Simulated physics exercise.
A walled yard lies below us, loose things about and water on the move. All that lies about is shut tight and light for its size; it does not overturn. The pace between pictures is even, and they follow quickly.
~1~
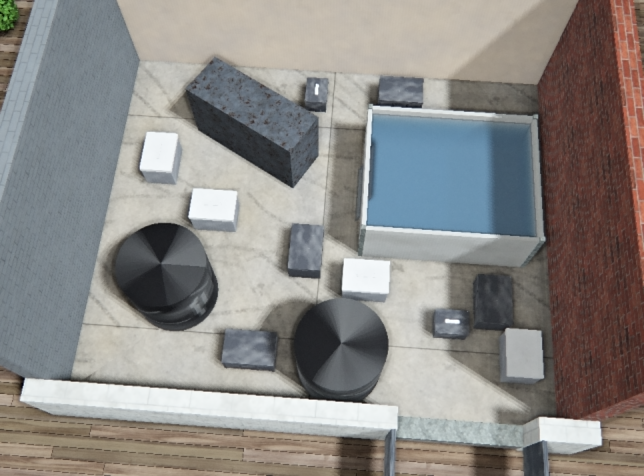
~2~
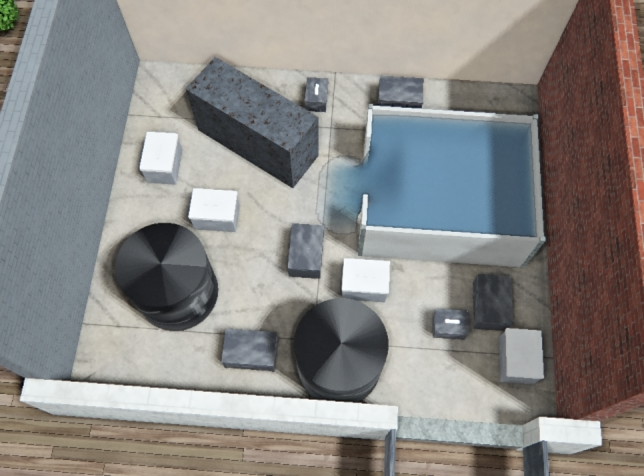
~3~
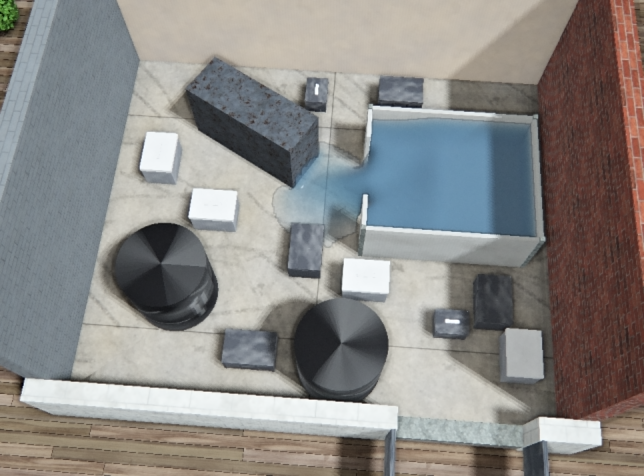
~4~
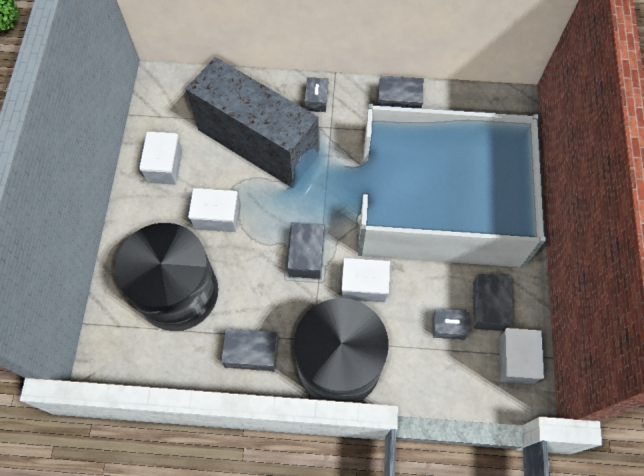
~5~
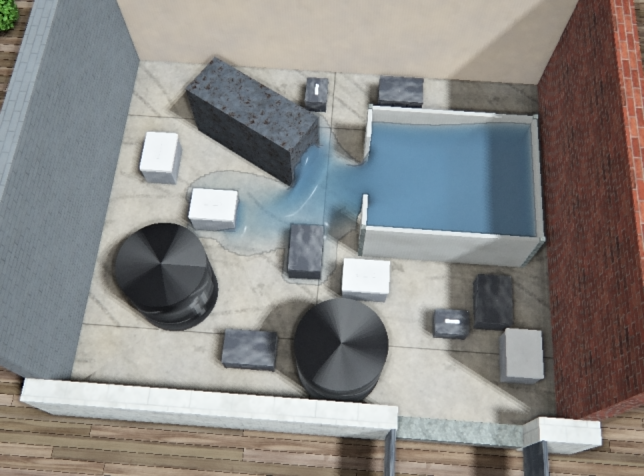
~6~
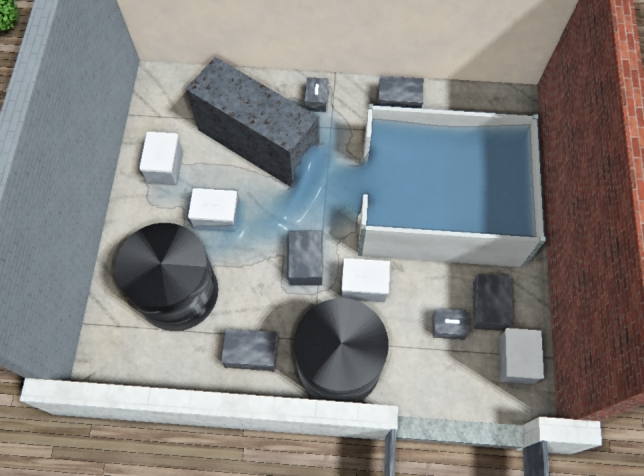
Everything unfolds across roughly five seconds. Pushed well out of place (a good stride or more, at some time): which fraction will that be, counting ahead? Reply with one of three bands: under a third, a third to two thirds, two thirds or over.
A third to two thirds.
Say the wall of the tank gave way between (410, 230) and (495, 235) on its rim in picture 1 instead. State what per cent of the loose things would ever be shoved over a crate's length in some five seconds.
Roughly 30 percent.
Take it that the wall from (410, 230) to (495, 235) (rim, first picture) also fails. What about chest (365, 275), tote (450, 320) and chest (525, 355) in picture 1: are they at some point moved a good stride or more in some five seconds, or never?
First stays short of it, second covers that distance, third covers that distance.
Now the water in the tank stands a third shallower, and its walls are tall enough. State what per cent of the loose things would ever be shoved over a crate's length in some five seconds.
Roughly 30 per cent of them.
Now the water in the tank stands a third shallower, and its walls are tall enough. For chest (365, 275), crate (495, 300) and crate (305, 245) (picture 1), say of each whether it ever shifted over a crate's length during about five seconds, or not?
Order as given: Not past it; not past it; displaced that much.
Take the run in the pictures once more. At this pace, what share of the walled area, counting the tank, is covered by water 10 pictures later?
Near 65 %.
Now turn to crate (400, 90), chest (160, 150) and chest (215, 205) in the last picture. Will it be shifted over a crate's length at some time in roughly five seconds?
Entry one gets that far, entry two gets that far, entry three gets that far.
A moment on, 0 of 10 are well off their spots; 0 afloat.
Next, 2 of 10 are well off their spots; 1 afloat.
Later, 5 of 10 are well off their spots; 4 afloat.
In the end, 5 of 10 are well off their spots, and 5 have been at some point; 5 afloat.
